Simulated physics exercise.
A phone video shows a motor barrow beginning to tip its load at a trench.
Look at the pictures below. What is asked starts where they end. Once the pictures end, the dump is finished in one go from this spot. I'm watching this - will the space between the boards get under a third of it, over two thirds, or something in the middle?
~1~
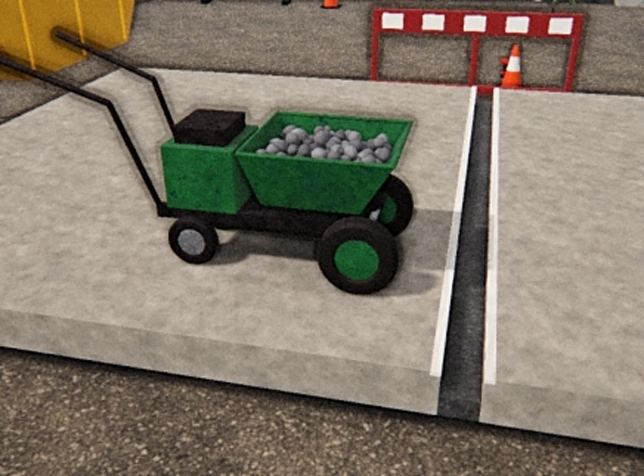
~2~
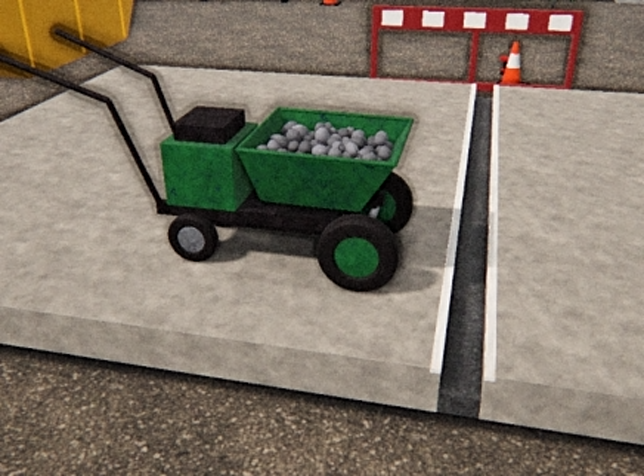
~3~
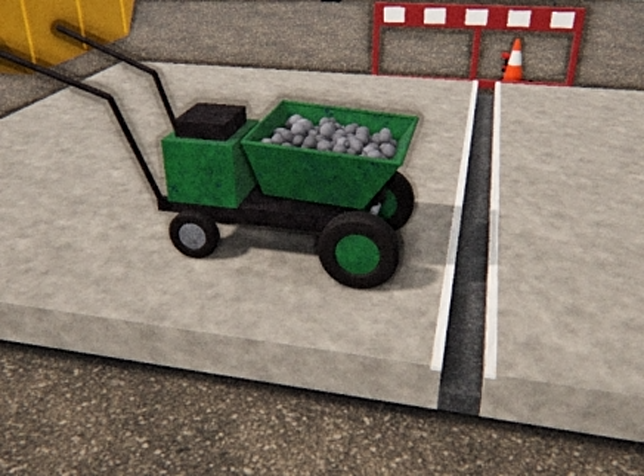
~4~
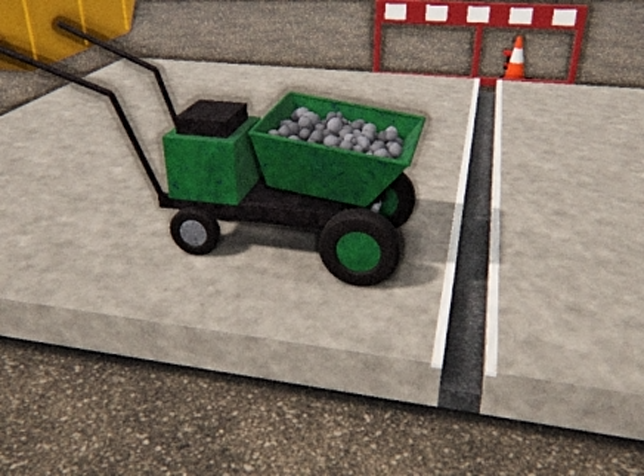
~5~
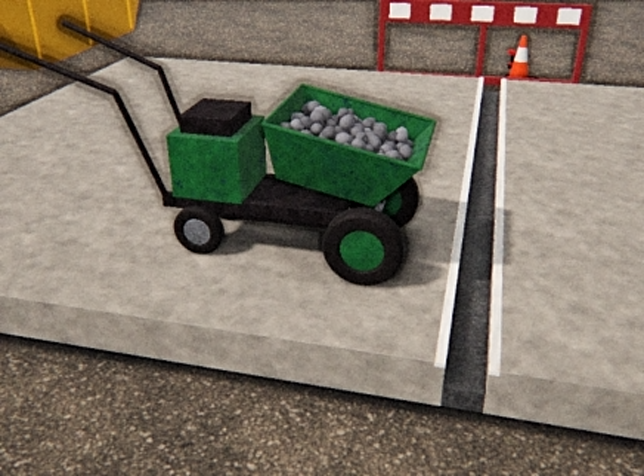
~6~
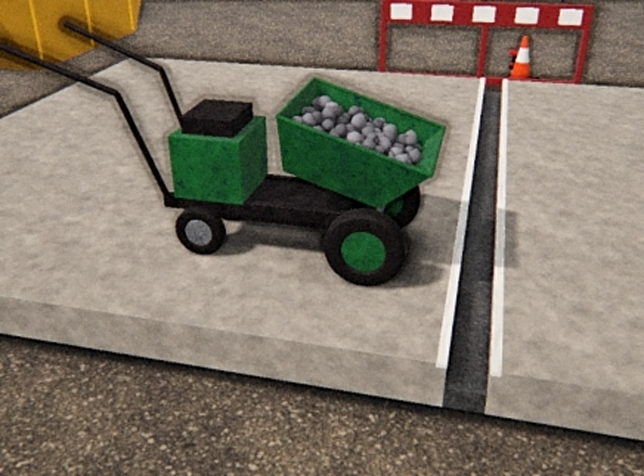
The fraction in the trench lies from one third to two thirds.
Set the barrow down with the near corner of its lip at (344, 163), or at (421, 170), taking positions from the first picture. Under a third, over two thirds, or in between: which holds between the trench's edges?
Try 1, the middle third; try 2, under a third.
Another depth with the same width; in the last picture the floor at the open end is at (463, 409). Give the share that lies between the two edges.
About 50 per cent.
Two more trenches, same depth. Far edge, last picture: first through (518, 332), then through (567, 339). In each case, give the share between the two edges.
I'd expect close to 70 in a hundred and then close to 100 in a hundred.
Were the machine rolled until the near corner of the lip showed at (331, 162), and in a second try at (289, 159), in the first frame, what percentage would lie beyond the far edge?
The first spot yields roughly 10 percent, the second roughly 0 percent.
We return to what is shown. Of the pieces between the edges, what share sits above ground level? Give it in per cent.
Roughly 35 %.
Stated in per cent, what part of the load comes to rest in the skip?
It is some 5 percent.
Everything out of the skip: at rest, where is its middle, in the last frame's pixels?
I'd place the middle at about (499, 261).
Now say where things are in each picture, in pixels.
In the first picture, lip of the skip at (394, 167), level; top of the load at (333, 146), round cobbles; first edge of the trench at (441, 330); far edge at (491, 336), the trench under half as wide as the skip, and about half as deep as wide.
In the second picture, lip of the skip at (395, 165), level; top of the load at (322, 136).
In the third picture, lip of the skip at (400, 164), tipped barely; top of the load at (315, 145).
In the fourth picture, lip of the skip at (408, 165), tipped a little; top of the load at (321, 140).
In the fifth picture, lip of the skip at (420, 168), tipped a little; top of the load at (332, 135).
In the sixth picture, lip of the skip at (431, 176), tipped clearly; top of the load at (328, 126); first edge of the trench at (448, 322); far edge at (498, 329).
Soon, skip tipped steeply; all in the skip.
A while on, skip tipped right over; most in the skip; a small part in or heaped over the trench; a small part beyond it; a stray few falling.
Towards the end, skip tipped right over; a small part in the skip; about a third in or heaped over the trench; about half beyond it.
Finally, skip tipped right over; a small part in the skip; about half in or heaped over the trench; about half beyond it.
